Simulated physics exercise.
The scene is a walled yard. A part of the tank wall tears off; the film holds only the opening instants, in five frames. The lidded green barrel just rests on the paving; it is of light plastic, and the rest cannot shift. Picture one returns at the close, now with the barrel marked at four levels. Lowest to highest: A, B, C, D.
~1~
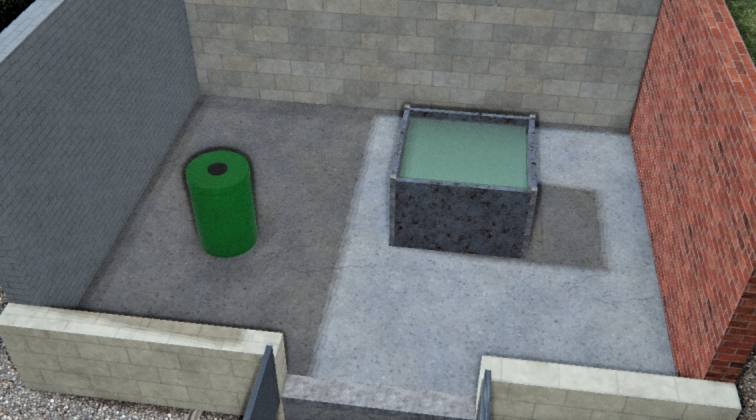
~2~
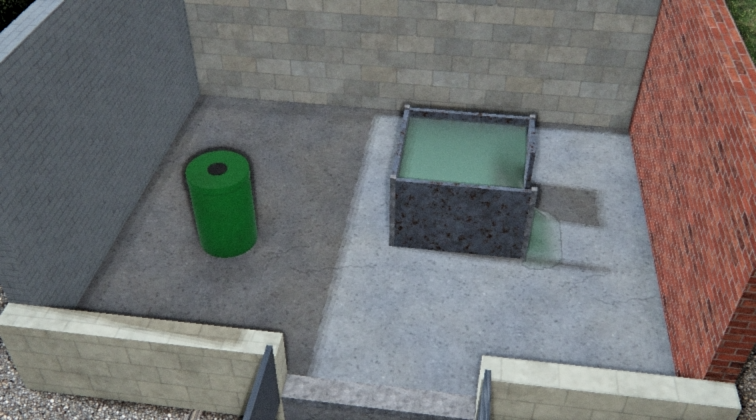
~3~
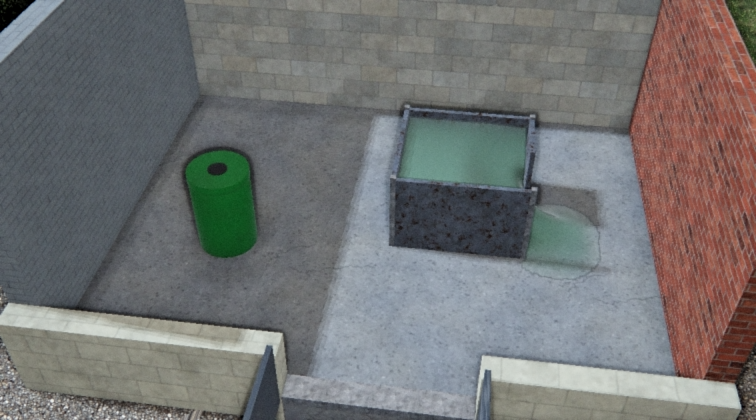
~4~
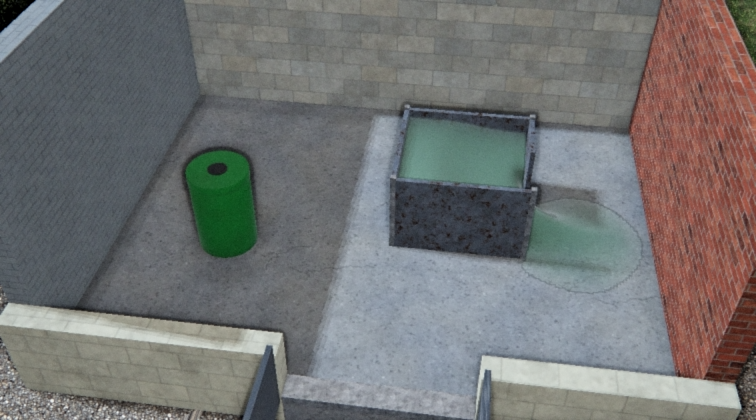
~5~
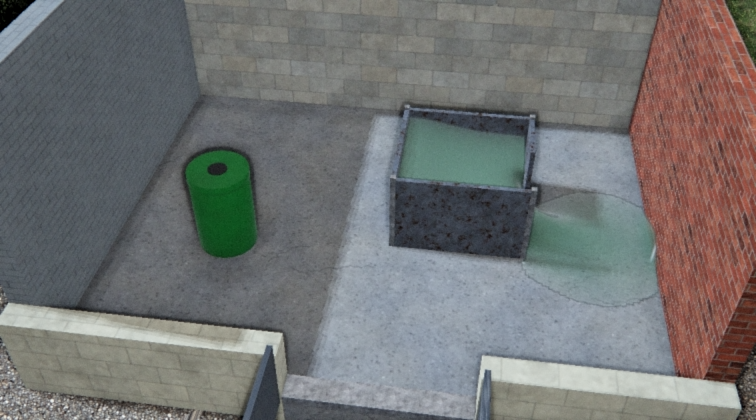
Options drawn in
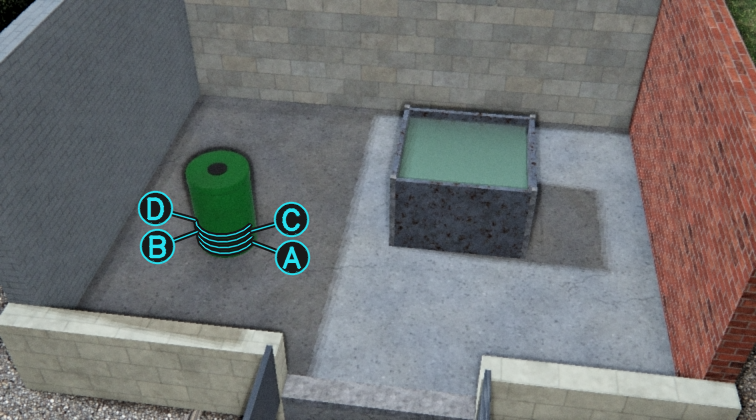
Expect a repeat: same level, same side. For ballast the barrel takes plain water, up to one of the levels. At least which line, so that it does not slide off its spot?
Line A just does it.
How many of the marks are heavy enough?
All four.
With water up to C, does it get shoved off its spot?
No, not at all.
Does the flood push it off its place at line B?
No, that is safe.
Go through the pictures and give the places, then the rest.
Lid of the green barrel at (217, 169); tank full, its middle at (466, 153); open gate at (381, 348).
Water covers 1 % of the ground and is seen nearest the barrel at (553, 248).
Water covers 3 % of the ground and is seen nearest the barrel at (548, 270).
Water covers 6 % of the ground and is seen nearest the barrel at (541, 263).
Lid of the green barrel at (217, 169); water covers 8 % of the ground and is seen nearest the barrel at (542, 260).
On the marked copy, A at (220, 253); B at (218, 247); C at (217, 241); D at (216, 235); from the bottom up A, B, C, D.
Choosing A, it does not move.
Choosing B, it does not move.
Choosing C, it does not move.
Choosing D, it does not move.
